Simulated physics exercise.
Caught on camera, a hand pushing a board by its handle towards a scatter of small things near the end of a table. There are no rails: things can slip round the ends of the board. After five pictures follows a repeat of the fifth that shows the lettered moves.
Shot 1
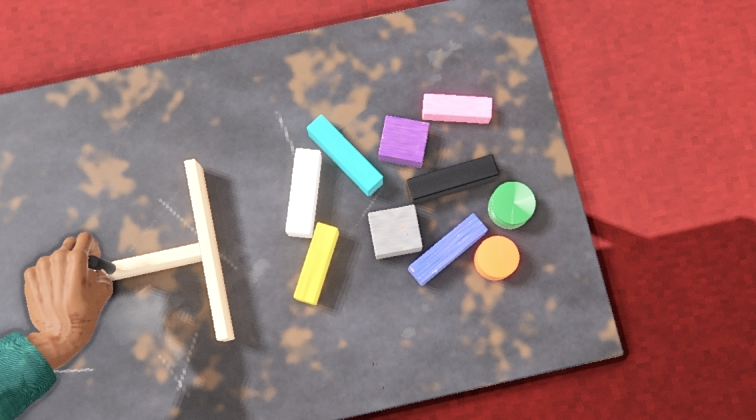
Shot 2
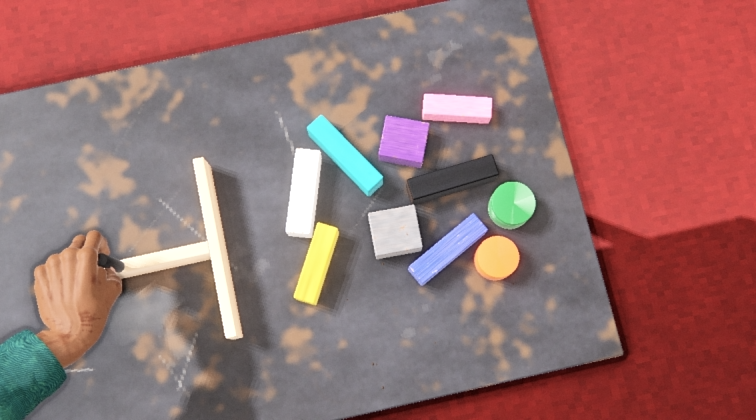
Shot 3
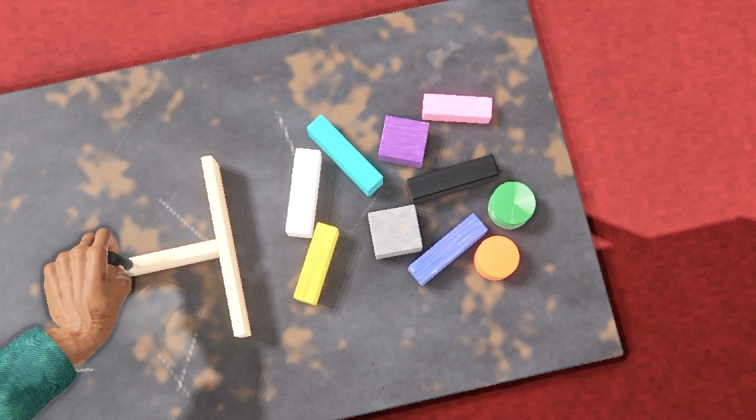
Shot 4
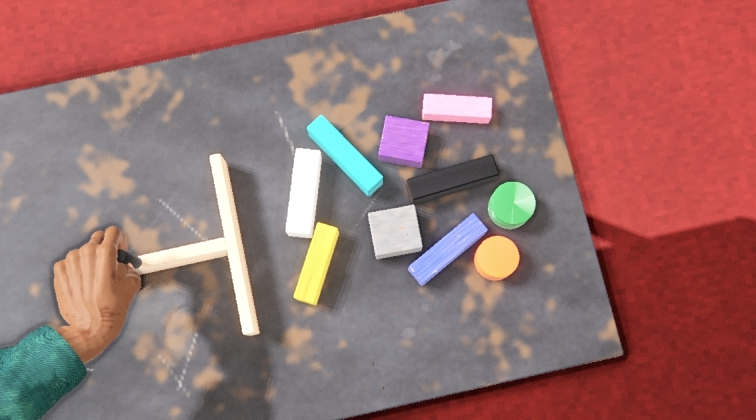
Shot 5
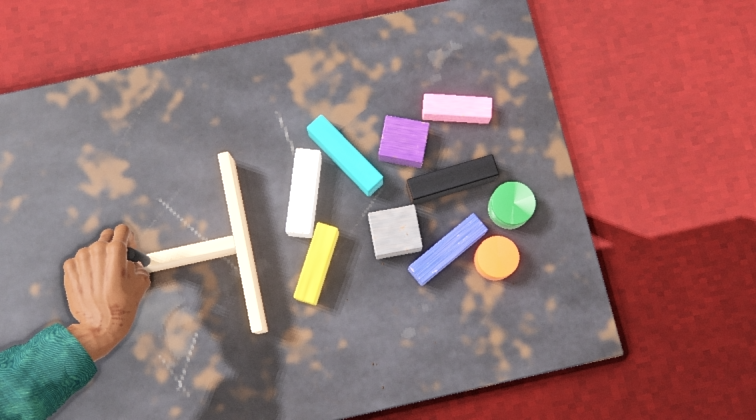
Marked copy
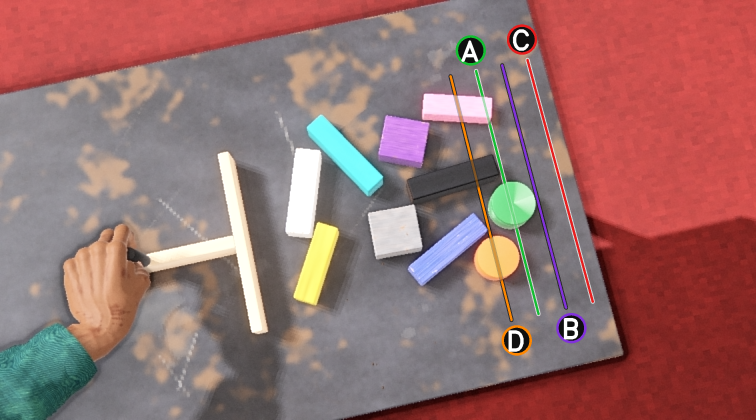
In this clip, a hand gripping the handle of a pale T-shaped board slides it slowly a short way right across a dark, mottled tabletop, toward a scatter of colourful sticks, blocks and round pieces that stay still.
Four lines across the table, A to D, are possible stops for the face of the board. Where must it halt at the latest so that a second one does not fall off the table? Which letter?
No second one falls up to D.
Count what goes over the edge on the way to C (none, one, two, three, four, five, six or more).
By then, six or more.
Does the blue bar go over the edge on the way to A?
No.
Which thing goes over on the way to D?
The green tin goes over.
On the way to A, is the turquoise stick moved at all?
By then, yes.
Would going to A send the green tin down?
By then, yes.
On the marked copy, A at (506, 189); B at (533, 183); C at (559, 177); D at (480, 195).
With D. Early on, board (327, 221); turquoise stick (356, 150); yellow stick (364, 254).
Further on, board (414, 202); green tin (532, 206); orange tin (530, 279).
At the end, board (480, 188); green tin over the edge; black stick (563, 175); one fallen.
As for the rest, A drops three; B drops five; C drops eight.
